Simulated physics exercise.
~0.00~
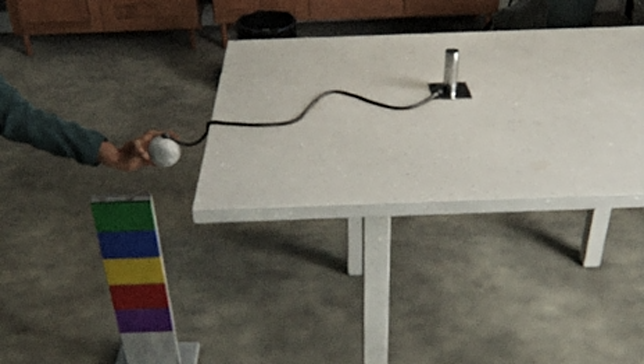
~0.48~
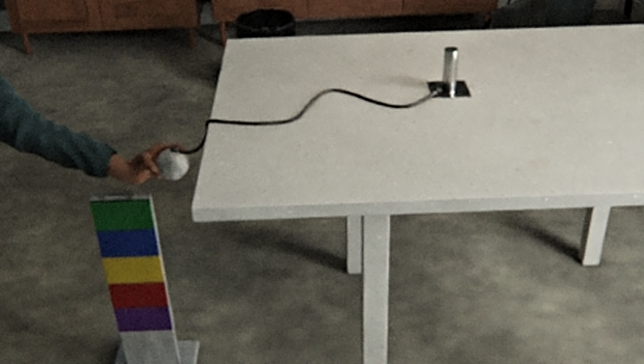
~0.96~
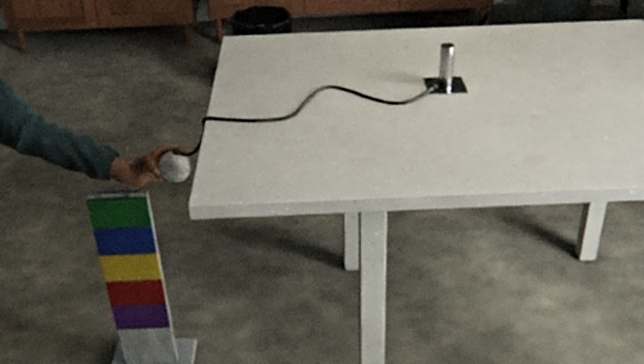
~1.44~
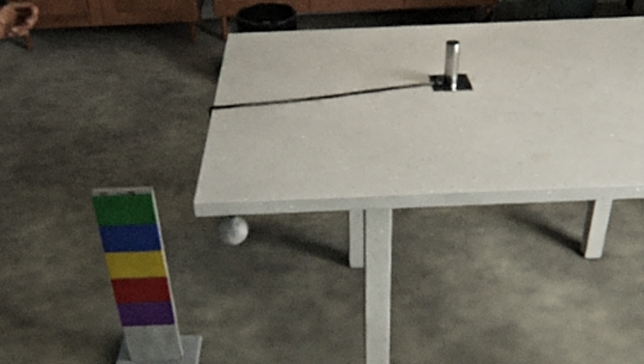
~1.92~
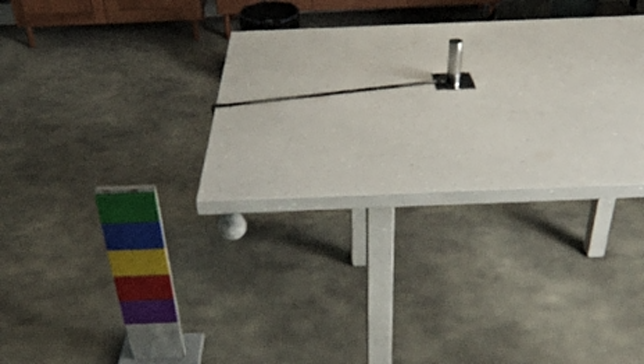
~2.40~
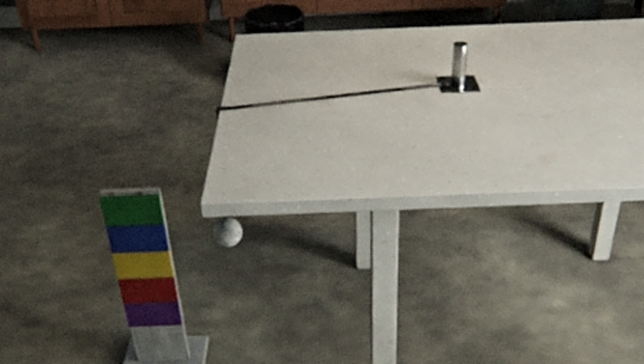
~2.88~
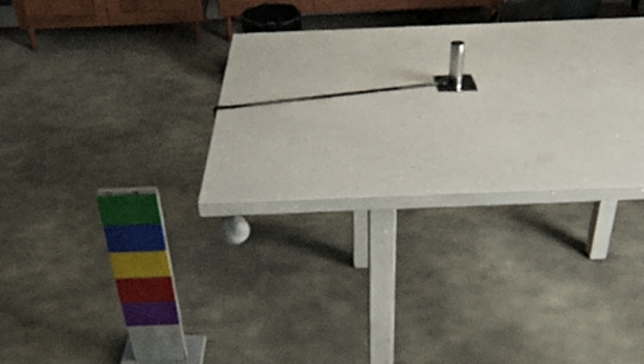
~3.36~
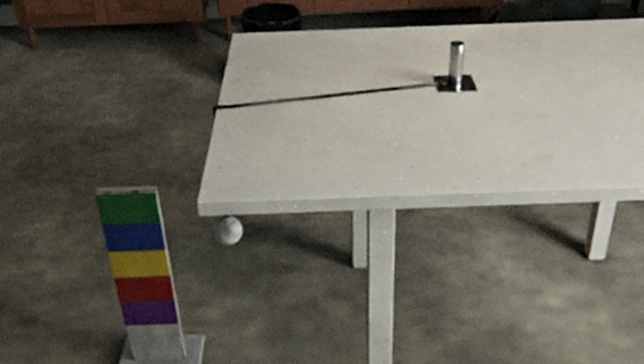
At a white table beside a board striped in green, blue, yellow, red and purple, a hand held a white ball on a slack dark lead, then let go and drew back; the ball dropped, the lead pulled straight, and it hung level with the blue band.
